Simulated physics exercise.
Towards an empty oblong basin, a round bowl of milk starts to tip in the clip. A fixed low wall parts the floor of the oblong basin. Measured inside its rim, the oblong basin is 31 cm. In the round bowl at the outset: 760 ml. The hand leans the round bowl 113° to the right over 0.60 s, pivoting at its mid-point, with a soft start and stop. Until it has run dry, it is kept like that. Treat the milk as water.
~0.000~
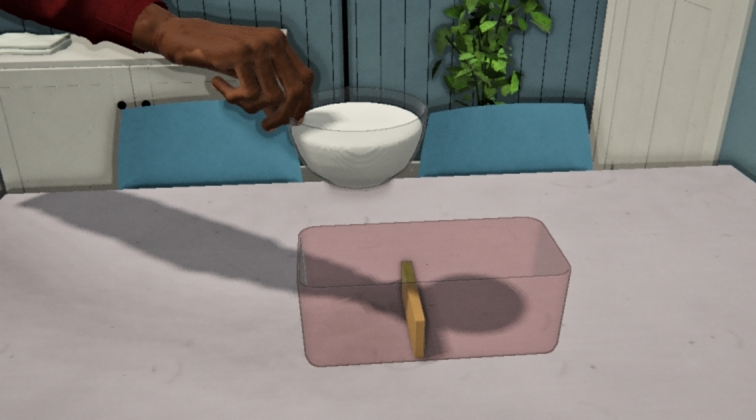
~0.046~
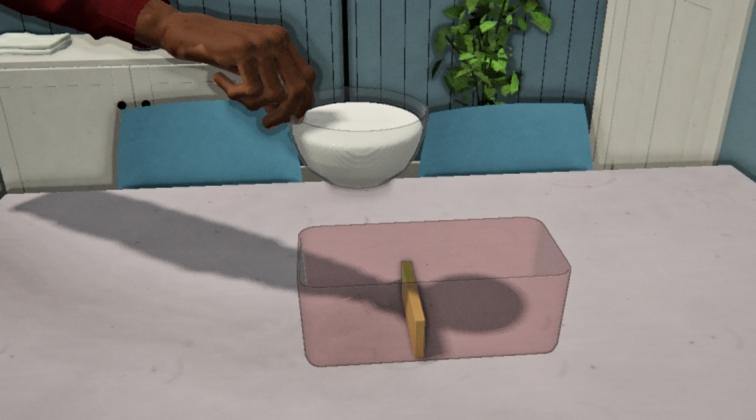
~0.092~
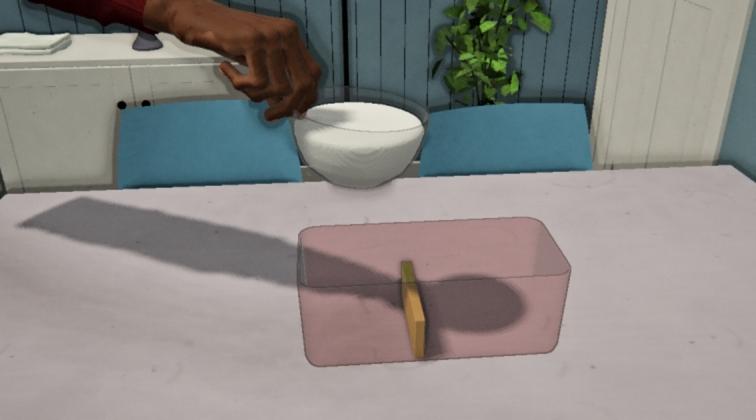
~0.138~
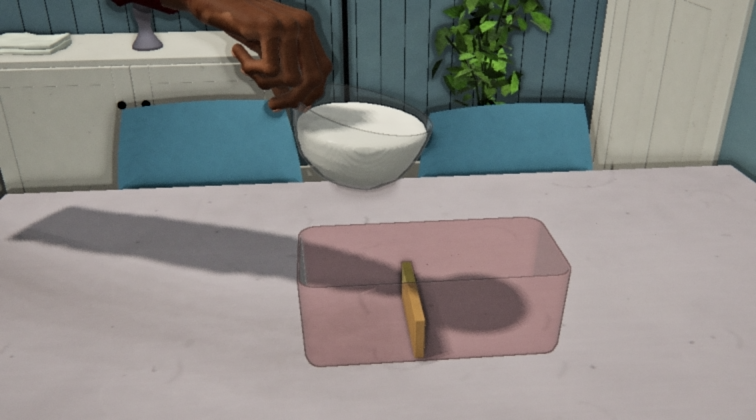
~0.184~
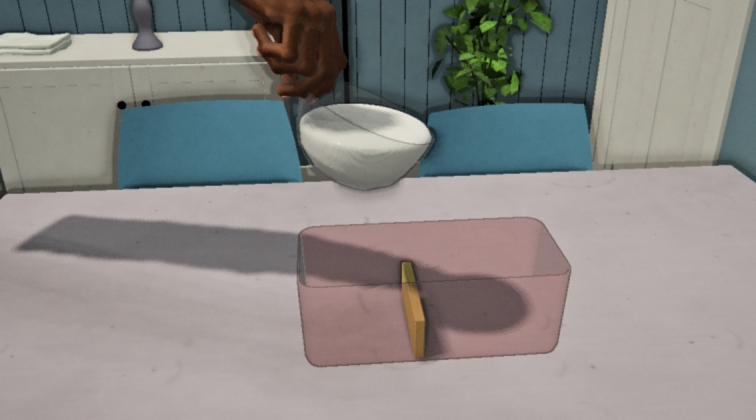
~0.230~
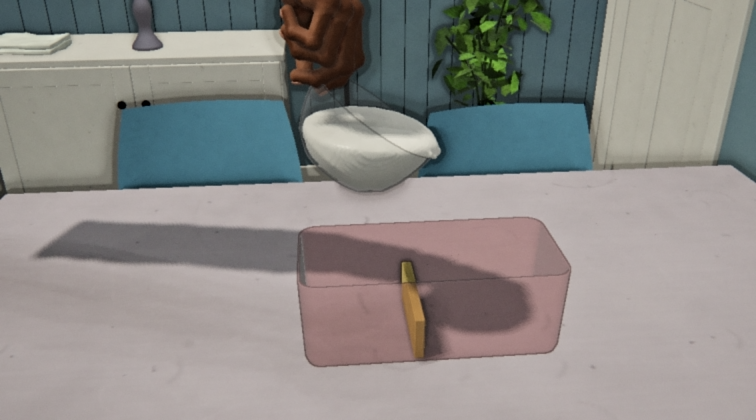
We see a hand lean a clear round bowl of milk to the right, slowly at first, above a pink oblong basin with an upright yellow divider, until the milk reaches the right rim and a little slips over it.
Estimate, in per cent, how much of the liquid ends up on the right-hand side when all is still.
85 %.
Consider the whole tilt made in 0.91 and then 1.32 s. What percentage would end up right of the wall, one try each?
Result: 90 per cent, then 95 per cent.
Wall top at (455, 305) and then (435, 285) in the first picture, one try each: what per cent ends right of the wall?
Respectively 40 and 65 %.
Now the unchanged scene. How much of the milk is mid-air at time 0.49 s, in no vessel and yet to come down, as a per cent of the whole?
Around 38 percent.
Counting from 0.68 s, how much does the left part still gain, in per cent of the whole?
About 3 per cent.
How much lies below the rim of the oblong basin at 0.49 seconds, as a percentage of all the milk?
At that time the basin holds about 50 per cent of the liquid.
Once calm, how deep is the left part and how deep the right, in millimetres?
I'd say close to 6 mm on the left, close to 28 mm on the right.
Then, 0.49 s in, the tilt is 104° and 12 per cent is still to pour, 0 is left of the wall and 49 right of it.
Then, 0.68 s in, the tilt is 113° and 0 per cent is still to pour, 10 is left of the wall and 80 right of it.
Then, 0.88 s in, the tilt is 113° and 0 per cent is still to pour, 12 is left of the wall and 85 right of it.
Then, 1.10 s in, the tilt is 113° and 0 per cent is still to pour, 13 is left of the wall and 85 right of it.
Finally, 13 per cent lies left of the wall, 85 right of it and 2 outside.
